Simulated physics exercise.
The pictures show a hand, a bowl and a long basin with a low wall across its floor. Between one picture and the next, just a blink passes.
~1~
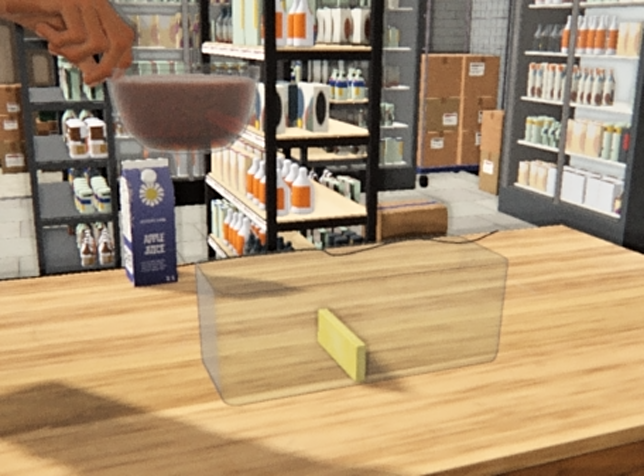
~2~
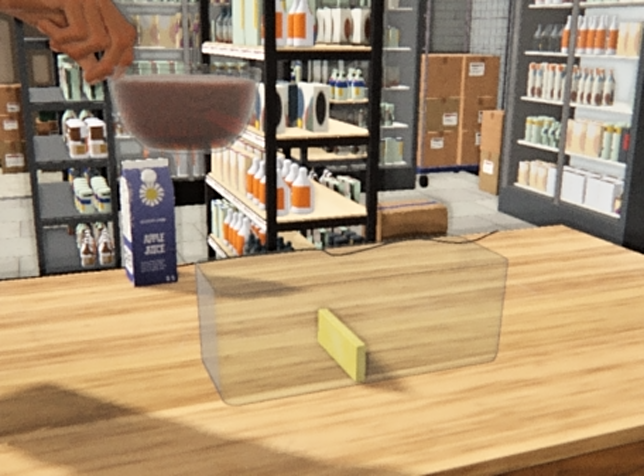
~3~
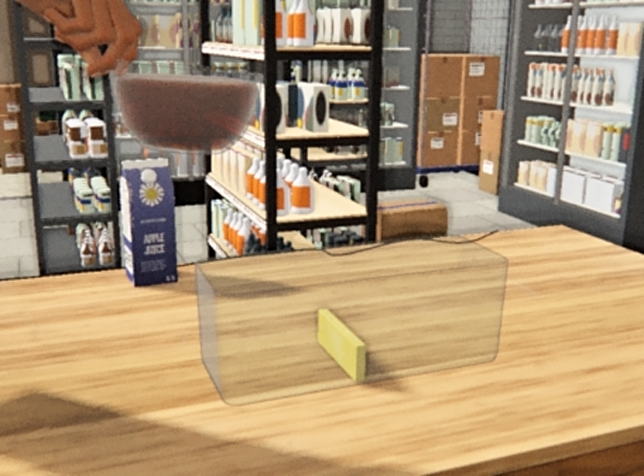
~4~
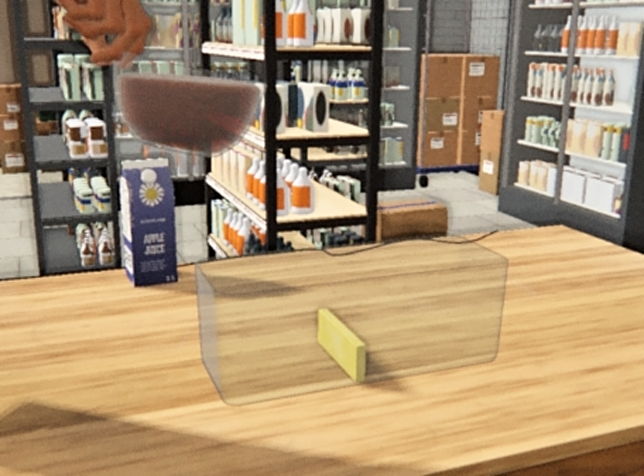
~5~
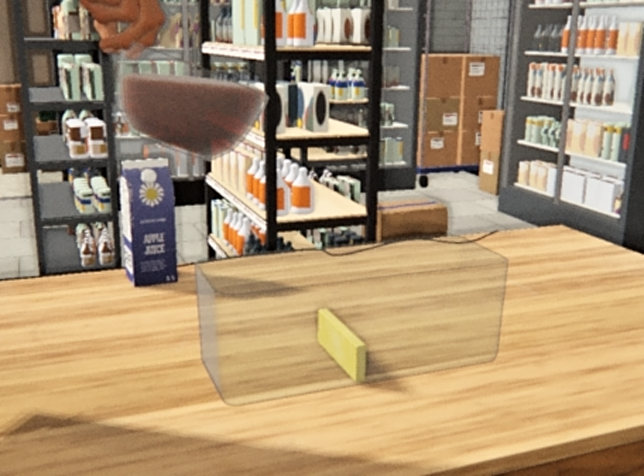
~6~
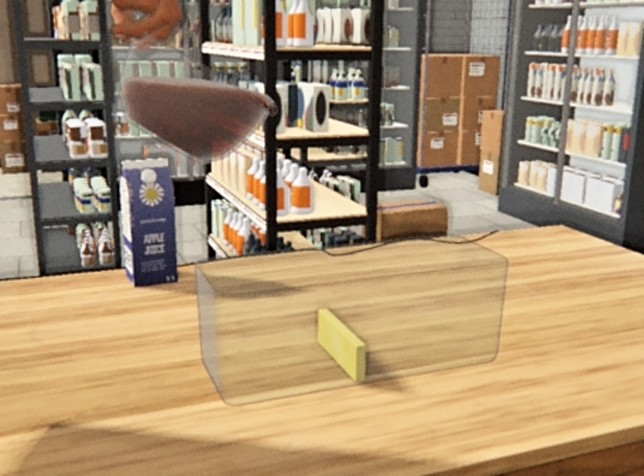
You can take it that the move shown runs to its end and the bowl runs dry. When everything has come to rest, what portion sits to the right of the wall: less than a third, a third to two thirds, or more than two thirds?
Shy of a third.
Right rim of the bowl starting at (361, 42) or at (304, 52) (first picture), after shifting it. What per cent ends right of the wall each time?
Close to 80 % for the first start and close to 70 % for the second.
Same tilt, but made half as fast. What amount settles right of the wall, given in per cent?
About 40 per cent.
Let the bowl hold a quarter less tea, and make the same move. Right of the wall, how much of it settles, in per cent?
Best guess: Around 10 %.
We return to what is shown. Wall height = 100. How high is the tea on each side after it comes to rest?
Close to 70 for the left and 20 for the right.
A moment on, the tilt is 94° and 23 per cent is still to pour, 17 is left of the wall and 4 right of it.
Next, the tilt is 101° and 2 per cent is still to pour, 70 is left of the wall and 17 right of it.
Then the tilt is 101° and 0 per cent is still to pour, 68 is left of the wall and 22 right of it.
Later the tilt is 101° and 0 per cent is still to pour, 67 is left of the wall and 24 right of it.
Finally, 66 per cent lies left of the wall, 26 right of it and 9 outside.
